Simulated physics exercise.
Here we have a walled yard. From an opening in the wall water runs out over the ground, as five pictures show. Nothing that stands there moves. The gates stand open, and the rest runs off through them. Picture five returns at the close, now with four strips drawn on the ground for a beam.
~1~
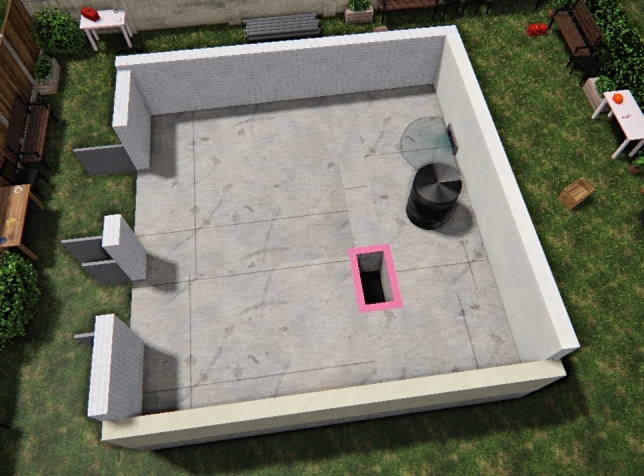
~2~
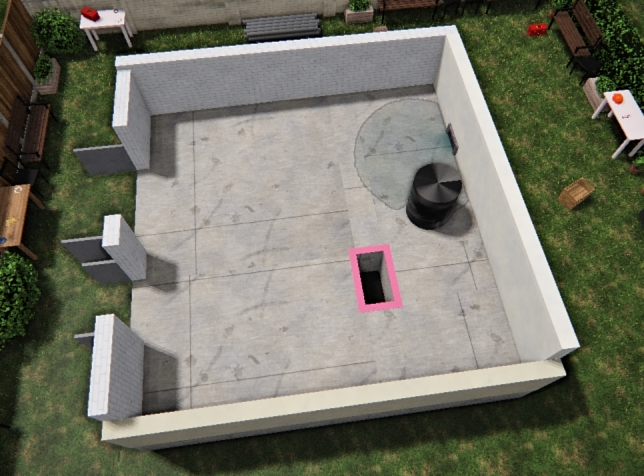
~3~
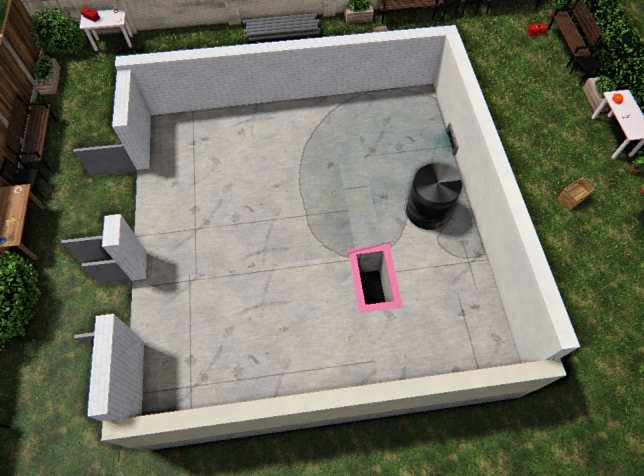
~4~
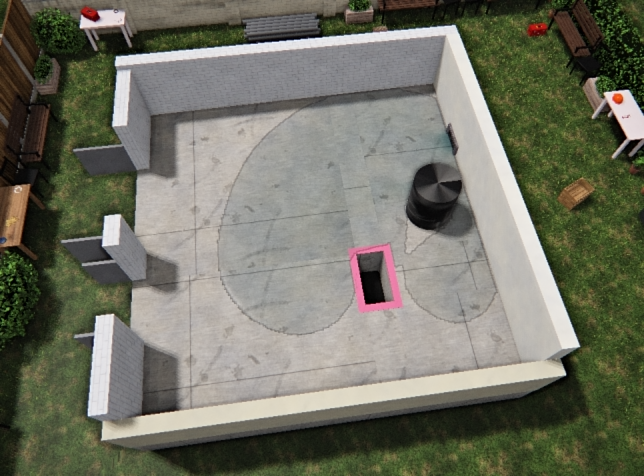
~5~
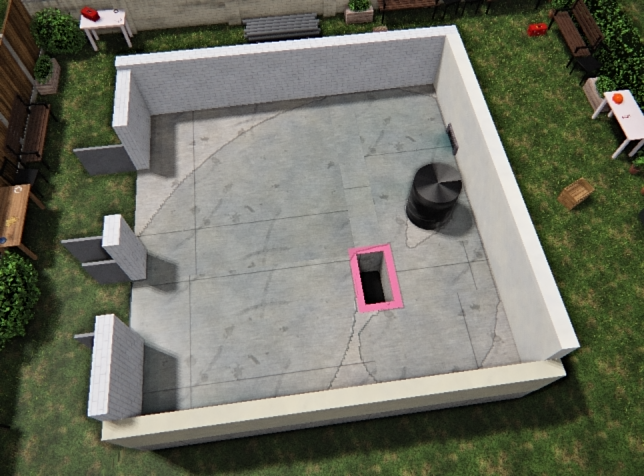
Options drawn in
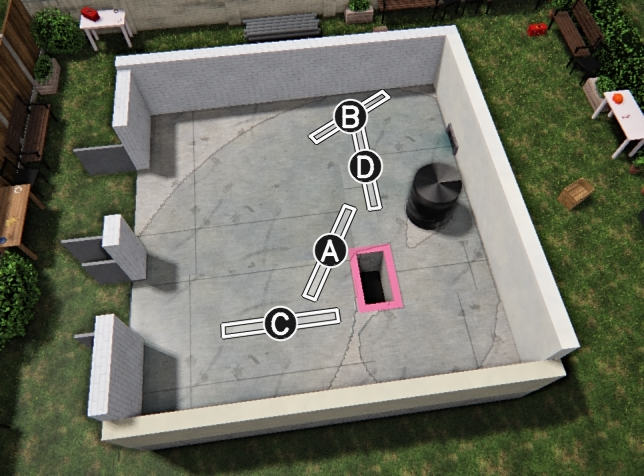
In a walled yard with a concrete floor and open gates on the left, a small patch of water appears by the right wall, beside a dark round tank. It spreads leftward and down around the tank, reaches the pink-edged pit and passes both sides, then covers most of the floor.
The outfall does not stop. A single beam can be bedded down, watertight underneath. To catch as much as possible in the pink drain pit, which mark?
Place D.
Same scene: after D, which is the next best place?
That is place A.
In white, A from (309, 297) to (349, 207); B from (313, 139) to (385, 94); C from (223, 330) to (337, 315); D from (374, 208) to (357, 127).
For place A, about 18 % of the stream goes into the pink drain pit, about 79 % out by the gates.
For place B, about 10 % of the stream goes into the pink drain pit, about 87 % out by the gates.
For place C, about 10 % of the stream goes into the pink drain pit, about 86 % out by the gates.
For place D, about 36 % of the stream goes into the pink drain pit, about 60 % out by the gates.
